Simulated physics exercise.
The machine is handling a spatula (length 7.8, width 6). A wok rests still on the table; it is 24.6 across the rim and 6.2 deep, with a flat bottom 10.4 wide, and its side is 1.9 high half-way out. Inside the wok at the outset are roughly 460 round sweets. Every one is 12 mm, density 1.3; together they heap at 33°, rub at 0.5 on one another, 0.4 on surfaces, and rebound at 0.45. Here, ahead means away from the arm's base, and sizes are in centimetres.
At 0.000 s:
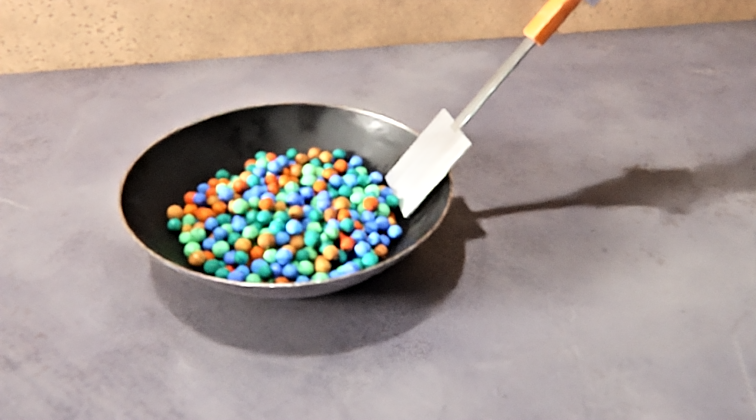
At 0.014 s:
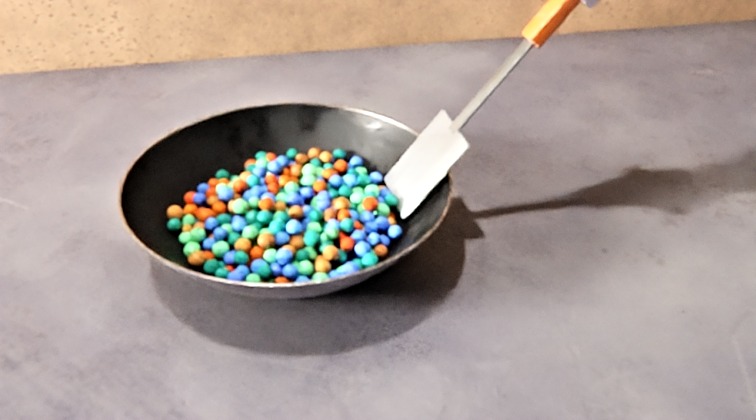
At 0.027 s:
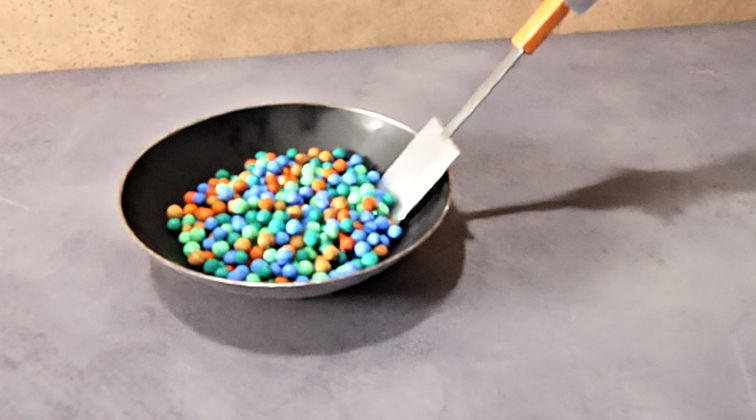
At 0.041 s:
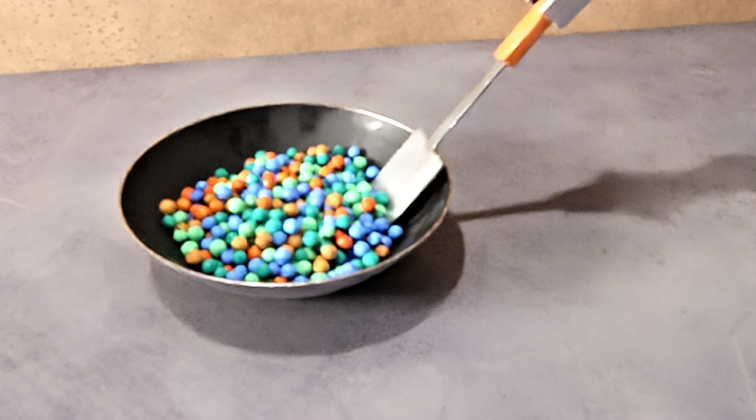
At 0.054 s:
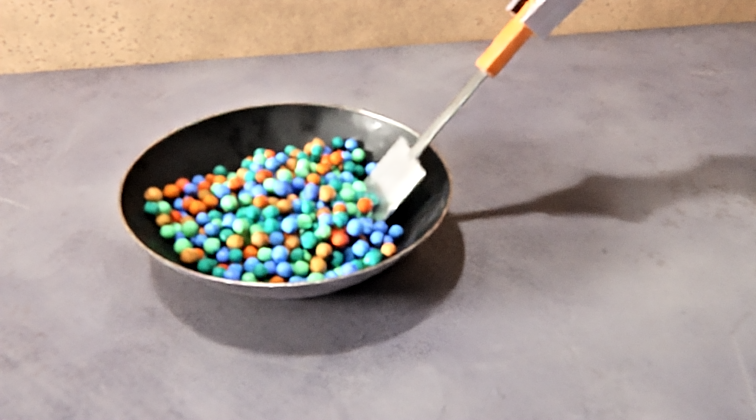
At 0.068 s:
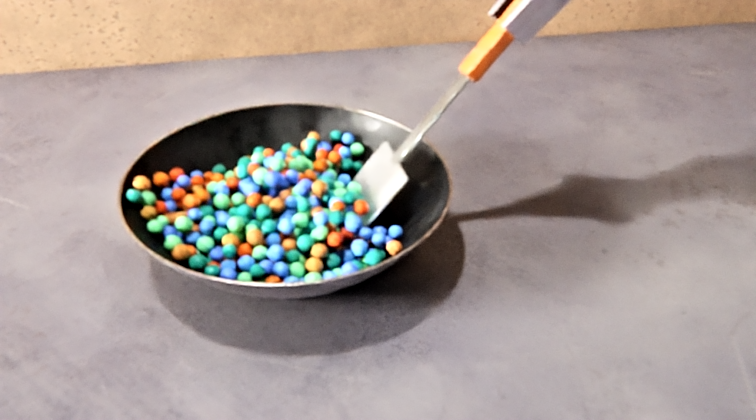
A spatula slides down and left into a black wok, pushing colorful balls leftward.
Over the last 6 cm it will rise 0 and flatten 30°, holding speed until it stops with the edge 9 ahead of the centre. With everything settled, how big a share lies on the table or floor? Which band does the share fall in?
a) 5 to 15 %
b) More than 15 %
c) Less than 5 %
The answer is b.
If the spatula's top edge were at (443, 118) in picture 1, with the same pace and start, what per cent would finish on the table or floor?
Around 30 percent ends up on the table or floor.
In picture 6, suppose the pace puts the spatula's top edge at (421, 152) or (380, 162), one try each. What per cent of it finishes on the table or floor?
About 10 and 35 per cent.
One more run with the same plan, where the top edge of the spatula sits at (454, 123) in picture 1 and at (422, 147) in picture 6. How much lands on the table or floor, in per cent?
10 %.
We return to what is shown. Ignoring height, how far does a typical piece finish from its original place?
5 cm.
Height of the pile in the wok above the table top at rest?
Height at the end: Around 7.5 cm.
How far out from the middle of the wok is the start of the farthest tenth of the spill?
The distance is roughly 40 cm.
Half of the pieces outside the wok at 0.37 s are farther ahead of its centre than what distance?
Around 18 centimetres ahead.
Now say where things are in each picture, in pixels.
Spatula top edge at (457, 126), sloping 52°; upper third of the load around (293, 206), from x 175 to 395, top at y 155; 457 in the wok, in the first frame.
Spatula top edge at (456, 127), sloping 52°; upper third of the load around (293, 206), from x 175 to 395, top at y 155, in the second frame.
Spatula top edge at (447, 135), sloping 52°; upper third of the load around (293, 206), from x 175 to 395, top at y 155, in the third frame.
Spatula top edge at (430, 146), sloping 52°; upper third of the load around (292, 206), from x 170 to 395, top at y 150, in the fourth frame.
Spatula top edge at (413, 155), sloping 52°; upper third of the load around (290, 203), from x 150 to 395, top at y 145, in the fifth frame.
Spatula top edge at (396, 160), sloping 52°; upper third of the load around (277, 203), from x 135 to 395, top at y 135; 457 in the wok, in the sixth frame.
After 0.11 s, sloping 52°, highest piece 9 above the table; 455 in the wok, 2 on the blade or in flight.
After 0.15 s, sloping 43°, highest piece 10 above the table; 449 in the wok, 8 on the blade or in flight.
After 0.37 s, sloping 22°, highest piece 11 above the table; 337 in the wok, 58 on the table or floor, 62 on the blade or in flight.
After 1.42 s, sloping 22°, highest piece 7 above the table; 336 in the wok, 121 on the table or floor.
At rest, 336 in the wok, 121 on the table or floor. That is 26 % on the table or floor.
